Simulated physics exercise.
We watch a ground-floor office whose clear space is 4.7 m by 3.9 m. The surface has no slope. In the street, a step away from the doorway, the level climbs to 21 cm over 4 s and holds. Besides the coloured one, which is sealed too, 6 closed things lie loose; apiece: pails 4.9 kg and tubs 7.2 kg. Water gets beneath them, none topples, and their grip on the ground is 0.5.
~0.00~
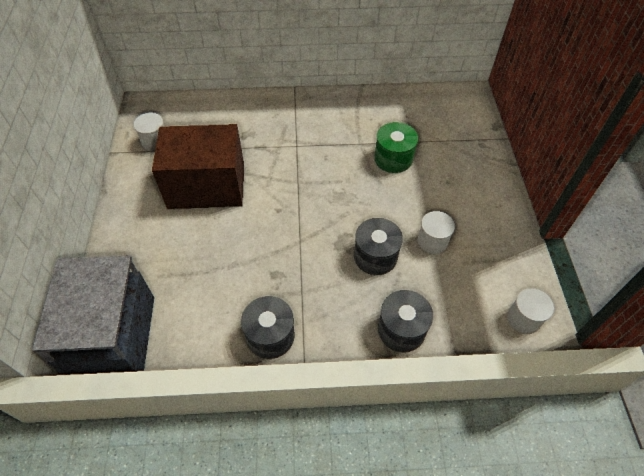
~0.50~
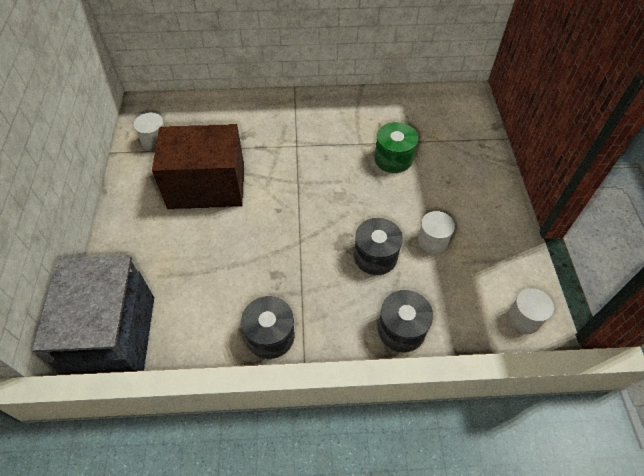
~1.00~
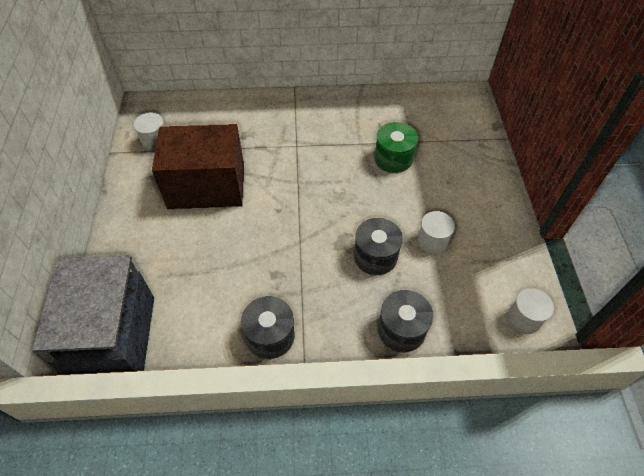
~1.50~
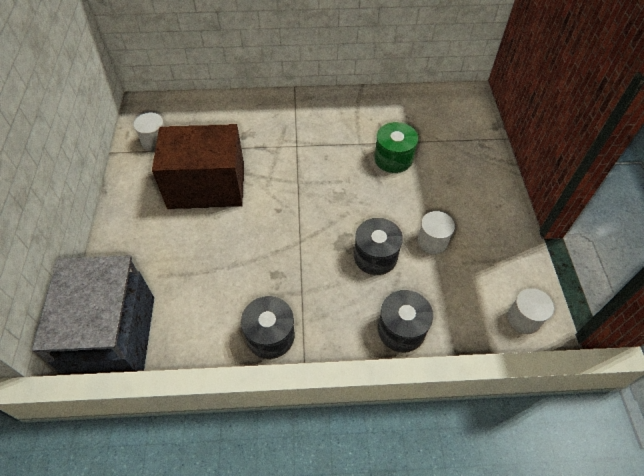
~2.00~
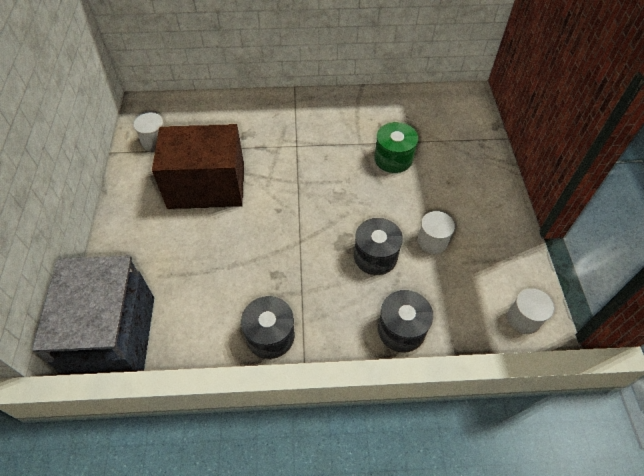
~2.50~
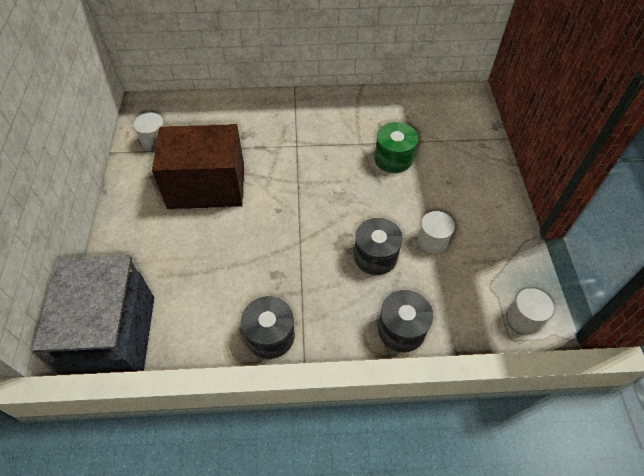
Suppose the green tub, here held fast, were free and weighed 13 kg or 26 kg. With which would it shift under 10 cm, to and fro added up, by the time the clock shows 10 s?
Verdict: The lower weight is enough.
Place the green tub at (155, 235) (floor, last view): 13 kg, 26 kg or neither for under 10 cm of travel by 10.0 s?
Only the larger holds.
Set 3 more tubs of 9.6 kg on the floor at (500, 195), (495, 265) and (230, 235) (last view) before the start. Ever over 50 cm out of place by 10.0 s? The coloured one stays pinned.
In that order: Under, more, over.
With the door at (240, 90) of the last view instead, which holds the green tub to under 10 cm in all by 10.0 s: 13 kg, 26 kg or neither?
In that case the smaller load will do.
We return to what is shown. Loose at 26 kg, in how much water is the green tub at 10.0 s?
About 3 cm.
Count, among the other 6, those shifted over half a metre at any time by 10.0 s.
6 of them.
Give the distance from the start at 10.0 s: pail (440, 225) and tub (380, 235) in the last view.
In turn: 150 cm, 300 cm.
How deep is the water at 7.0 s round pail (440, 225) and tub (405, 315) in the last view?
About 3 and 8 cm.
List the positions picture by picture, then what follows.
The green tub at (397, 137), on the bottom; 0.0 m2 under water; 0 of 7 have shifted, in the first frame.
The green tub at (397, 137), on the bottom; 0.0 m2 under water; 0 of 7 have shifted, in the second frame.
The green tub at (397, 137) rests on the ground; 0.0 m2 under water; 0 of 7 have shifted, in the third frame.
The green tub at (397, 137) rests on the ground; 0.0 m2 under water; 0 of 7 have shifted, in the fourth frame.
The green tub at (397, 137) rests on the ground; water covers 0.0 m2; 0 of 7 have shifted, in the fifth frame.
The green tub at (397, 137), on the bottom; water covers 0.4 m2; 0 of 7 have shifted, in the sixth frame.
After 3.5 s the green tub would be 0 cm from its start with 13 kg and 0 cm from its start with 26 kg; 0 cm of water round it then.
After 4.5 s the green tub would be 0 cm from its start with 13 kg and 0 cm from its start with 26 kg; 2 cm of water round it then.
After 7.0 s the green tub would be 0 cm from its start with 13 kg and 0 cm from its start with 26 kg; 2 cm of water round it then.
After 10.0 s the green tub would be 0 cm from its start with 13 kg and 0 cm from its start with 26 kg; 3 cm of water round it then.
